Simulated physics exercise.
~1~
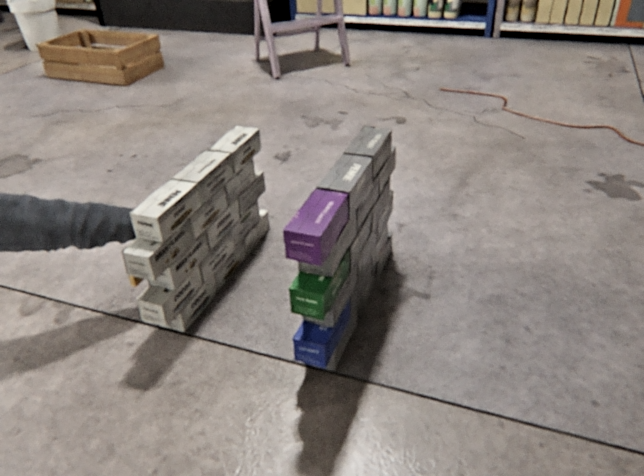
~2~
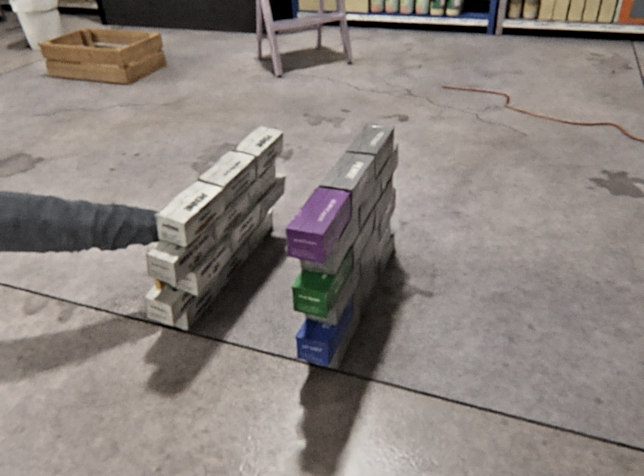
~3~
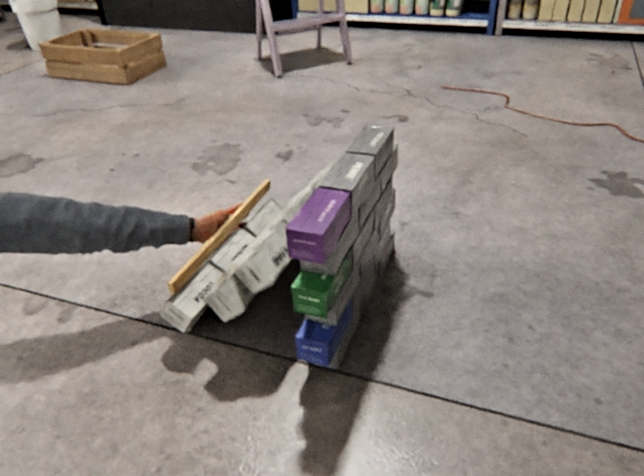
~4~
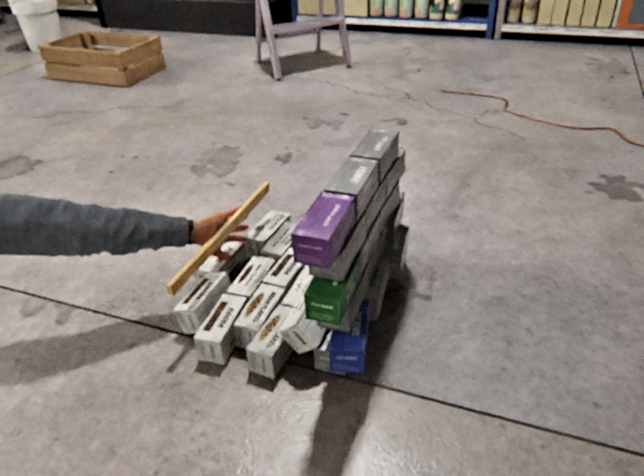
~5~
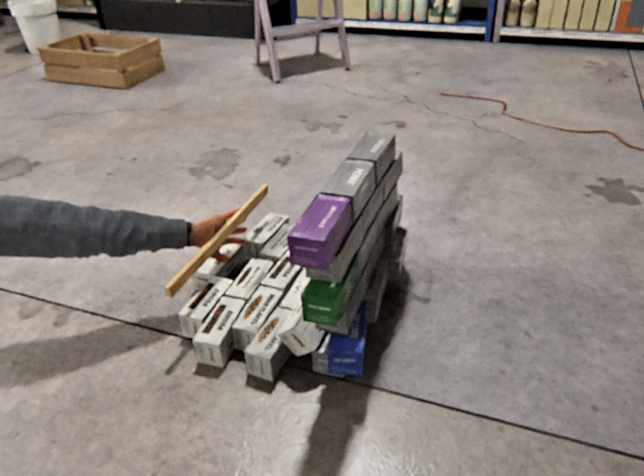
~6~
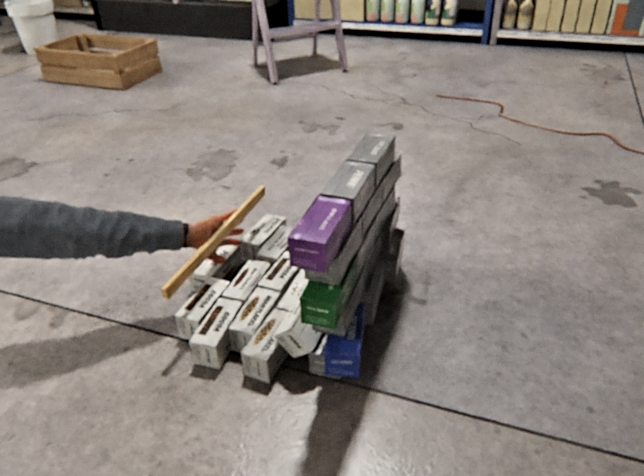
On a concrete floor, a hand topples pale boxes against a second stack, which shifts but stands.
